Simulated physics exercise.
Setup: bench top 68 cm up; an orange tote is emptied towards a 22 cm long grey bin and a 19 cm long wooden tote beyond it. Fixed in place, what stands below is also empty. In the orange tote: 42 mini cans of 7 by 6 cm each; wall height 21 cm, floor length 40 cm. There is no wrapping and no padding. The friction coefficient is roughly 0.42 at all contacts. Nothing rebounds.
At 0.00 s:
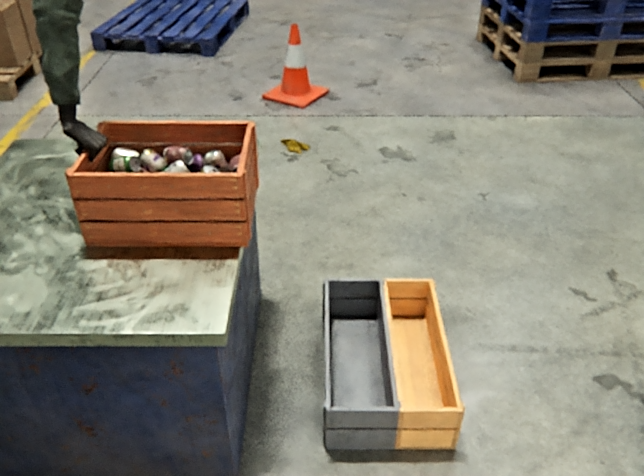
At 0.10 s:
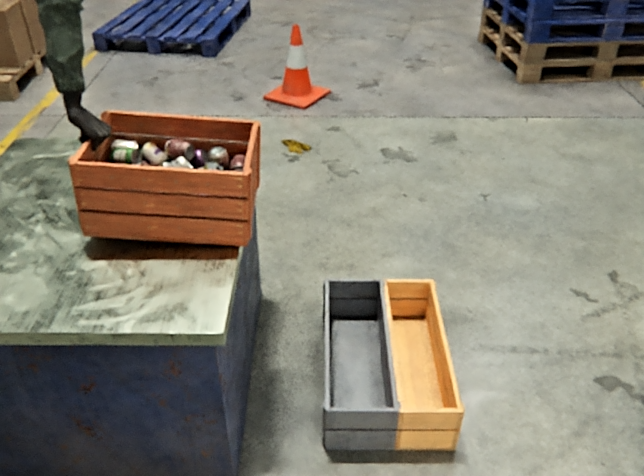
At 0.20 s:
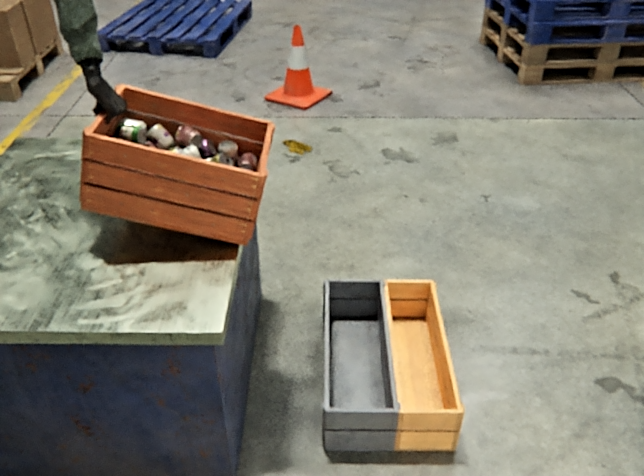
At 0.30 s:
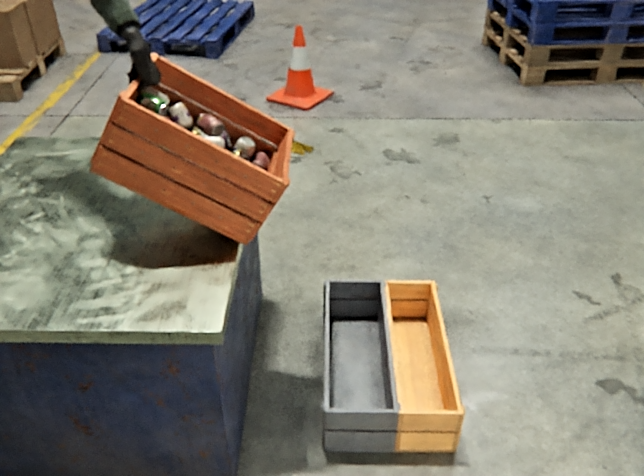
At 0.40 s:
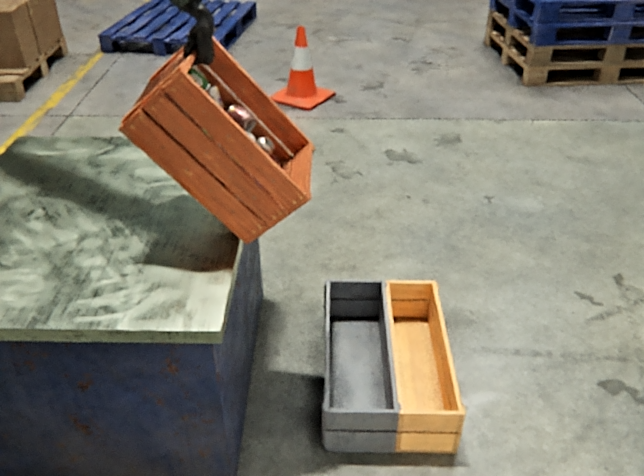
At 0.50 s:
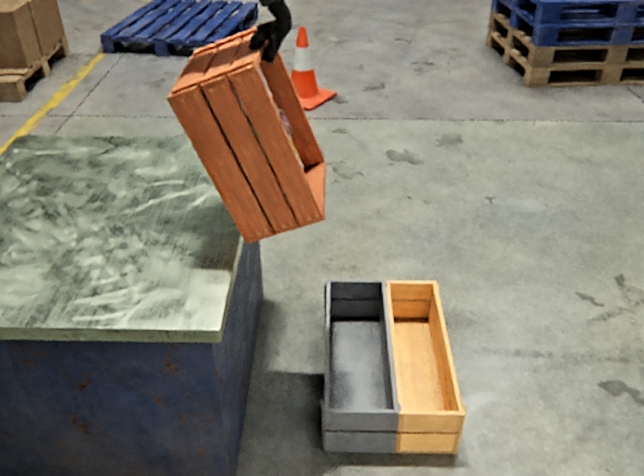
A dark-gloved hand in a green sleeve grips the left end of an orange slatted tote of mini cans on a worn bench, seen from slightly above in a warehouse. An empty grey bin and wooden tote sit side by side on the concrete floor at right, with a traffic cone and blue pallets behind. The hand raises that end, tilting the tote steeply rightward over the bench edge.
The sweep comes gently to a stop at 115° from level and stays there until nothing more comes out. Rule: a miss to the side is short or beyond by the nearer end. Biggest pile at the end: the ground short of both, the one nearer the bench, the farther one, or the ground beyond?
Biggest pile: Farther.
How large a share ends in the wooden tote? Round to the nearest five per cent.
Roughly 55 percent.
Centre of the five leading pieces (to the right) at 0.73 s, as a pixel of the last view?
Their mean place is near (368, 197).
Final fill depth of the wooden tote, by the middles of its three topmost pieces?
Near 11 centimetres, I'd say.
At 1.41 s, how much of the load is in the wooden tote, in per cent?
Some 55 per cent by then.
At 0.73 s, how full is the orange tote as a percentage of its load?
Some 80 per cent, more or less.
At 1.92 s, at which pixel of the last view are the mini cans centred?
About (423, 369).
After 0.73 s, tilt 106°; 34 still in the orange tote and 8 in the air.
After 1.01 s, tilt 115°; 8 still in the orange tote, 3 in the grey bin, 8 in the wooden tote, 2 on the ground beyond the wooden tote and 21 in the air.
After 1.41 s, tilt 115°; 1 still in the orange tote, 9 in the grey bin, 24 in the wooden tote, 6 on the ground beyond the wooden tote and 2 in the air.
Final count (at 1.92 s), 12 in the grey bin, 24 in the wooden tote and 6 on the ground beyond the wooden tote.
